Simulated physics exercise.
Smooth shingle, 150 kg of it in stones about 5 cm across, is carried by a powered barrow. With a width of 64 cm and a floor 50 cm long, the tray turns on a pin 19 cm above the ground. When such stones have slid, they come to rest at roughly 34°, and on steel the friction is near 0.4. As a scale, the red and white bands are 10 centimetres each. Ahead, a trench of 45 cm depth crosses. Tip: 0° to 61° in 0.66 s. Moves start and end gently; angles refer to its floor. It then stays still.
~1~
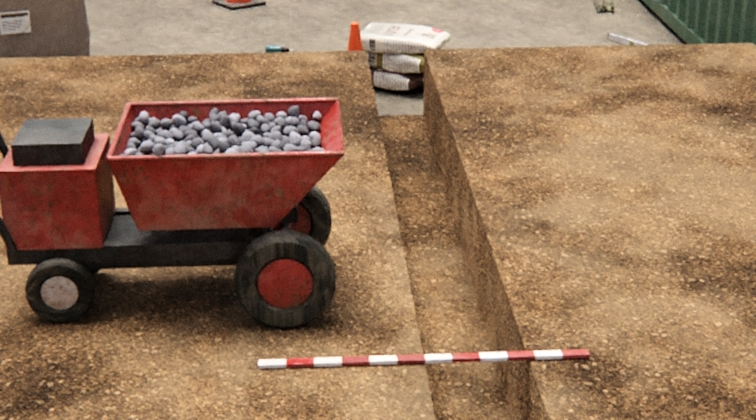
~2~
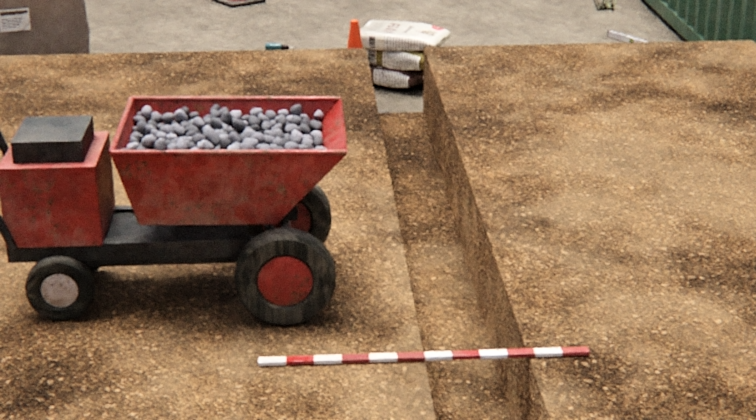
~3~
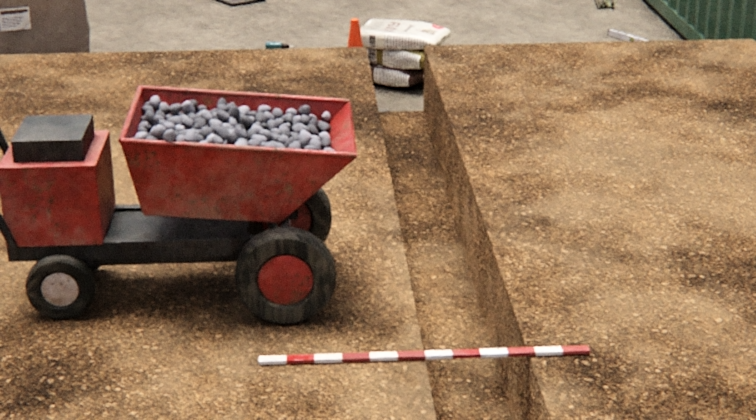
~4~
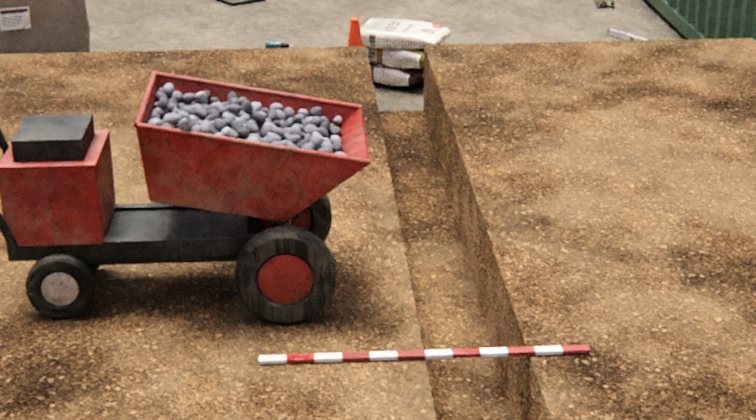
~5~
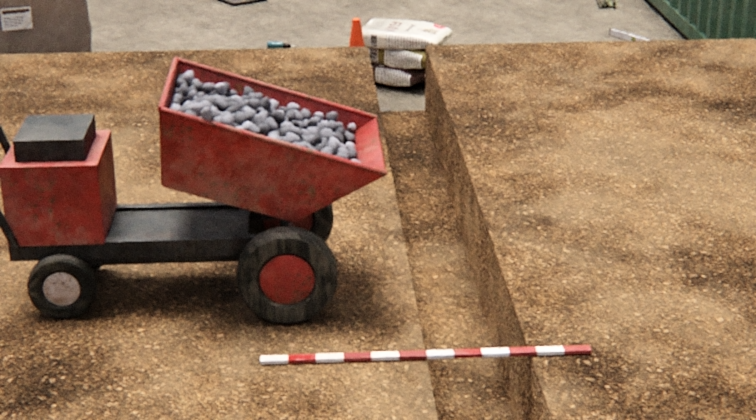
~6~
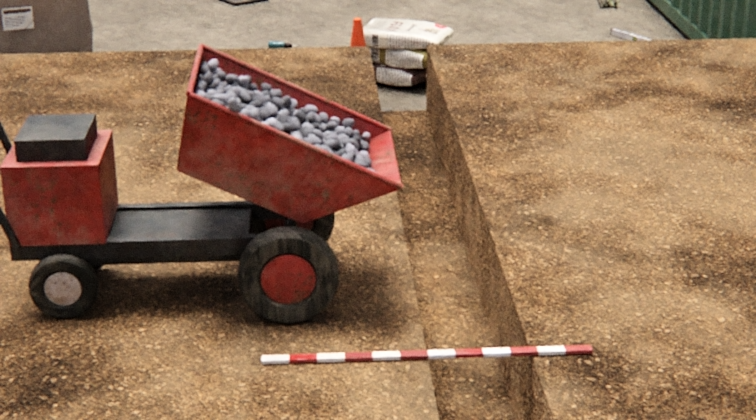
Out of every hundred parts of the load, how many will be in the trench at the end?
Close to 73 in every hundred.
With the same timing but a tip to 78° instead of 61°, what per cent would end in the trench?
In that case some 85 per cent.
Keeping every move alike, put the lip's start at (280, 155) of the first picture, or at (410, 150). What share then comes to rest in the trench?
It'd be around 90 per cent and after that around 30 per cent.
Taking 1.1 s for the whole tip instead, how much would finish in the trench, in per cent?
My guess is near 85 percent.
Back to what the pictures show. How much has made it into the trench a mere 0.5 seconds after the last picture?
Around 15 per cent of it, at that instant.
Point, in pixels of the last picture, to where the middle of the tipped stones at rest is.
In the last view, about (480, 357).
Then, 0.2 s after the last picture the floor is at 52°, 100 % in the tray; the foremost stones are at (410, 205).
Then, 0.5 s after the last picture the floor is at 61°, 84 % in the tray, 16 % in the trench; the foremost stones are at (509, 274).
Then, 0.8 s after the last picture the floor is at 61°, 35 % in the tray, 39 % in the trench, 25 % past the trench; the foremost stones are at (668, 279).
Then, 2.8 s after the last picture the floor is at 61°, 0 % in the tray, 73 % in the trench, 27 % past the trench; the foremost stones are past the picture's edge.
